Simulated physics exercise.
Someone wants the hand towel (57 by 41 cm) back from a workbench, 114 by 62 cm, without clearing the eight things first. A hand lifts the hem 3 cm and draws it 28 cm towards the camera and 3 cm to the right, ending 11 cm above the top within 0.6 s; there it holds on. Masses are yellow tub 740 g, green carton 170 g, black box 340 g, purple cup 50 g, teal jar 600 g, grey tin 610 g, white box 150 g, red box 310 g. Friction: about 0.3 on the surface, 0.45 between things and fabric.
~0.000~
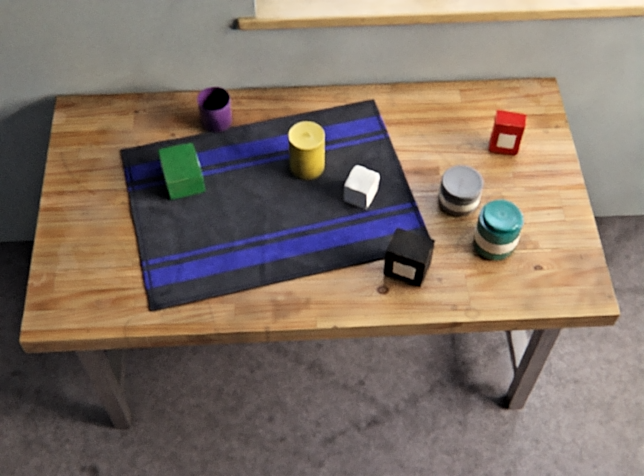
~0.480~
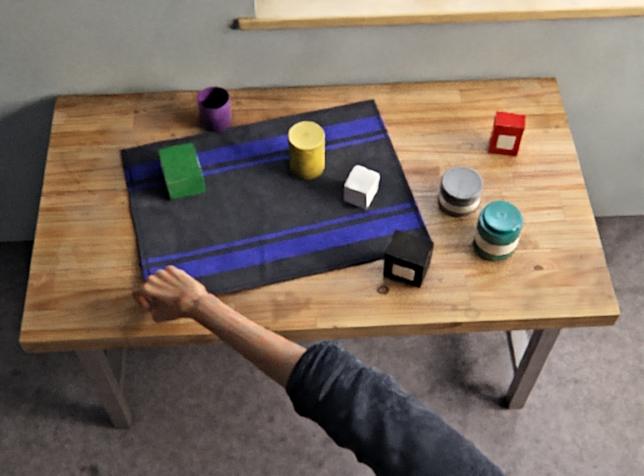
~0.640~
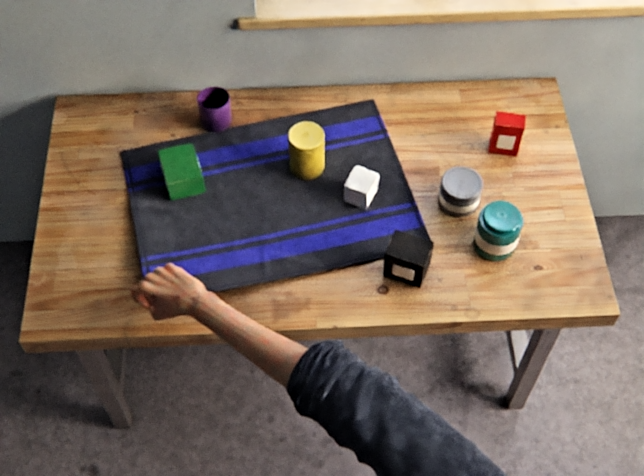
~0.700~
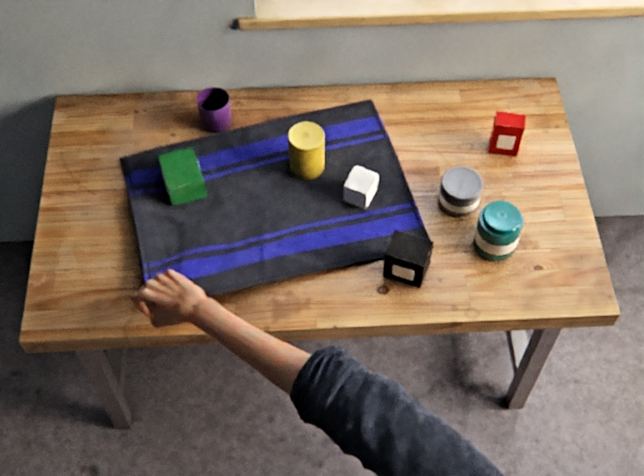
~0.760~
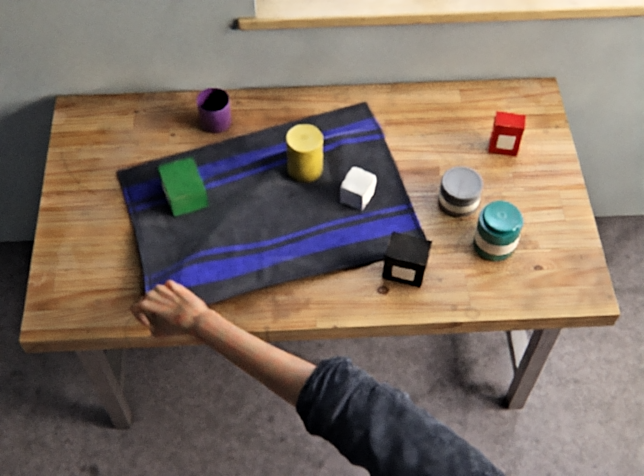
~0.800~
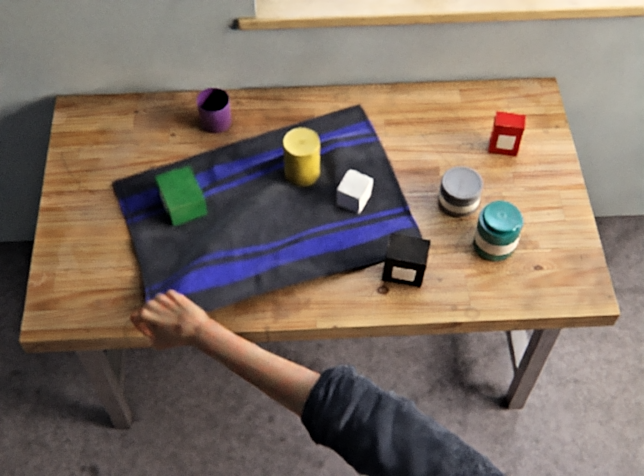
Hand gripping the near left corner of a dark striped cloth and pulling it slightly forward, carrying green, yellow and white objects along.
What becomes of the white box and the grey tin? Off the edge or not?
In order: The white box stays on; the grey tin stays on.
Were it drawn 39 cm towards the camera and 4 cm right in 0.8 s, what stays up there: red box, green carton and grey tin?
In that case: Red box stays on, green carton falls off, grey tin stays up.
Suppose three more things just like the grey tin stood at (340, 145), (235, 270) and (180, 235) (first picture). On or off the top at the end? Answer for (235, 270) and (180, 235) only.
In turn: Falls off, falls off.
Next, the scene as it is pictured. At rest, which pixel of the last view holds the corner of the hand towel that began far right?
Around (254, 170).
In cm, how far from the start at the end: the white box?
White box 20 cm.
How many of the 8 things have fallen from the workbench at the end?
1 of them.
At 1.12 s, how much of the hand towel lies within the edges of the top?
About 70 per cent.
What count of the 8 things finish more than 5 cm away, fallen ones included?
I count 4.
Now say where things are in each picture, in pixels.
White box (362, 179); grey tin (463, 181); hand towel corners (151, 311) (121, 150) (374, 99), in the first frame.
Hand towel corners (121, 150) (374, 99); grip (150, 307), in the second frame.
Hand towel corners (121, 152) (373, 99); grip (148, 305), in the third frame.
Green carton (181, 168); hand towel corners (120, 159) (372, 99); grip (149, 312), in the fourth frame.
Yellow tub (304, 138); green carton (181, 178); white box (358, 181); hand towel corners (117, 171) (366, 102); grip (149, 323), in the fifth frame.
White box (355, 184); grey tin (462, 182); hand towel corners (112, 183) (360, 105); grip (149, 333), in the sixth frame.
By 0.9 s, 95 % of the hand towel is still over the top; white box 8 cm off its start, green carton 16 cm off its start, yellow tub 10 cm off its start.
By 1.0 s, 85 % of the hand towel is still over the top; white box 14 cm off its start, green carton 25 cm off its start, yellow tub 18 cm off its start.
By 1.1 s, 70 % of the hand towel is still over the top; white box 18 cm off its start at (313, 243), green carton 32 cm off its start at (122, 296), yellow tub 25 cm off its start at (242, 222).
By 1.2 s, 65 % of the hand towel is still over the top; white box 21 cm off its start, green carton 38 cm off its start, yellow tub 28 cm off its start.
By 2.8 s, 60 % of the hand towel is still over the top; white box 21 cm off its start at (304, 253), grey tin 0 cm off its start at (462, 182), green carton over the edge, yellow tub 29 cm off its start at (232, 239).
